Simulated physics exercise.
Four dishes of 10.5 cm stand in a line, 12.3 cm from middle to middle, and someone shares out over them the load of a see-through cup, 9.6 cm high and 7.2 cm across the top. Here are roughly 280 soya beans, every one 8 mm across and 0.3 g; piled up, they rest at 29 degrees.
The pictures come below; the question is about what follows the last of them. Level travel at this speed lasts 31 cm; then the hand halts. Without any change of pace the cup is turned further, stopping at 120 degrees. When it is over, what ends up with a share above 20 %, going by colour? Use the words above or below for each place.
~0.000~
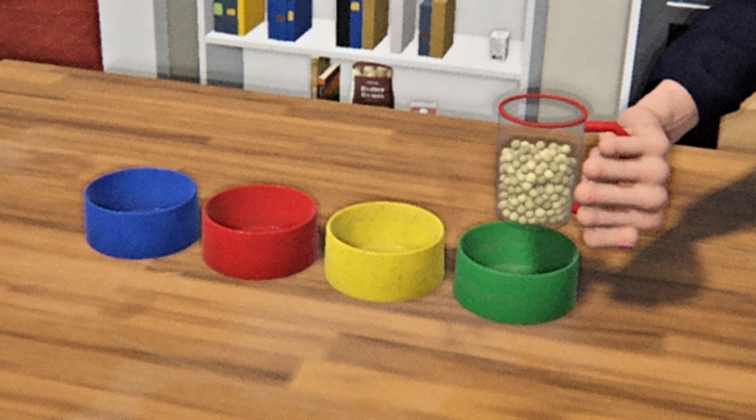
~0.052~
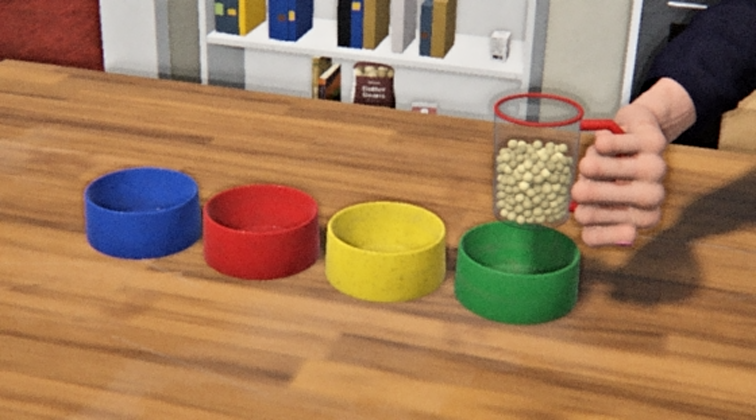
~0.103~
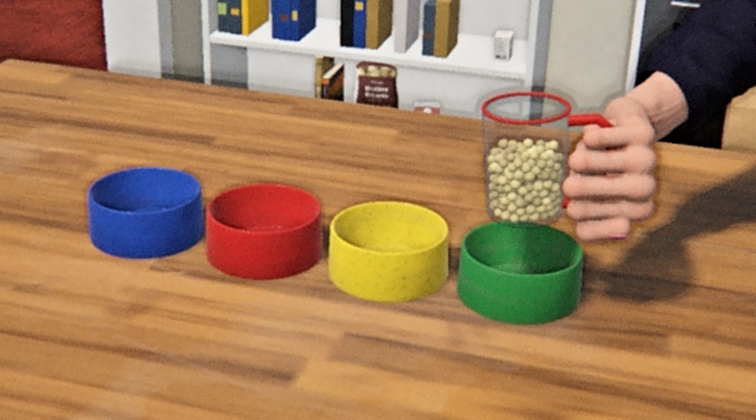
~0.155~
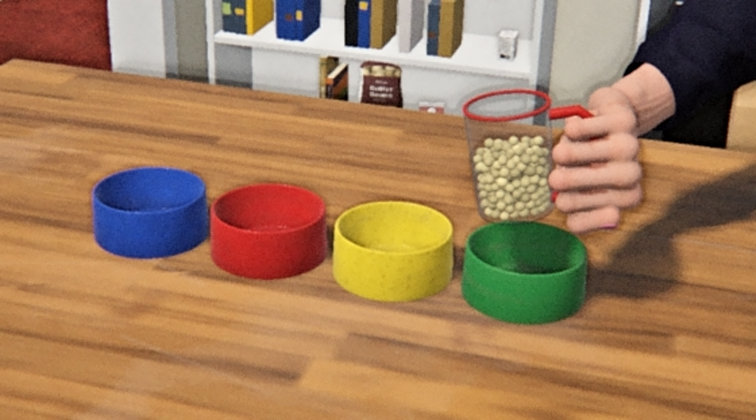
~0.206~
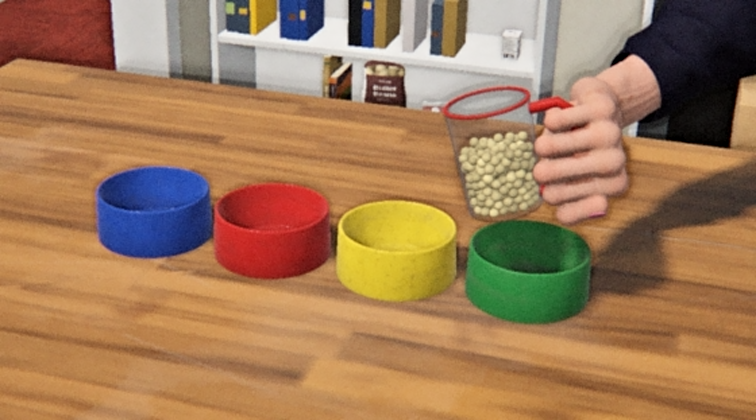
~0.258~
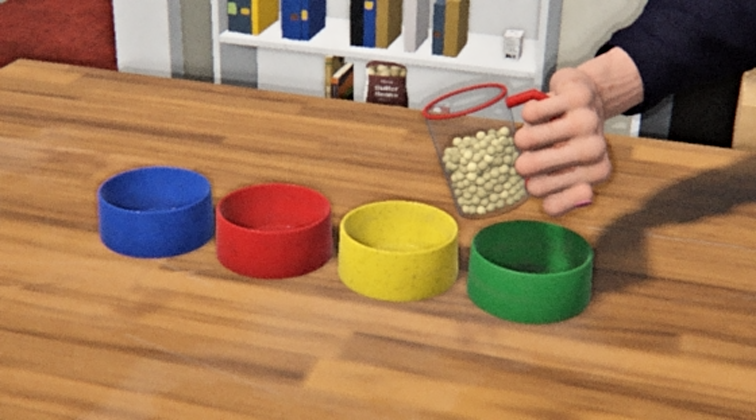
Red: Below; blue: Above; green: Below; yellow: Below; counter: Below.
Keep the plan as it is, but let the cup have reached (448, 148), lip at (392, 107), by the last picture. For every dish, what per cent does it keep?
The red dish keeps 0, the blue one 100, the green one 0 and the yellow one 0.
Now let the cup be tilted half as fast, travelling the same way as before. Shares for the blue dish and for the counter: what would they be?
In that case the blue dish gets 100 and the counter gets 0.
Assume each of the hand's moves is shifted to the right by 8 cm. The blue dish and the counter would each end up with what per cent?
In that case, blue: 0; counter: 20.
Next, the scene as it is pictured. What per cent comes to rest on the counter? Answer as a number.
I'd put it near 0 per cent.
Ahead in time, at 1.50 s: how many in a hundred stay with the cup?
5 per cent.
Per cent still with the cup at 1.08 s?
About 100 per cent.
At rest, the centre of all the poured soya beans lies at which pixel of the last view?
Roughly (152, 215).
After 0.75 s, tilt 67 degrees; cup holds 100 %.
After 1.08 s, tilt 100 degrees; cup holds 100 %.
After 1.50 s, tilt 120 degrees; cup holds 5 %, blue 95 %.
By 2.1 s all is still; red 0 %, blue 100 %, green 0 %, yellow 0 %, counter 0 %.
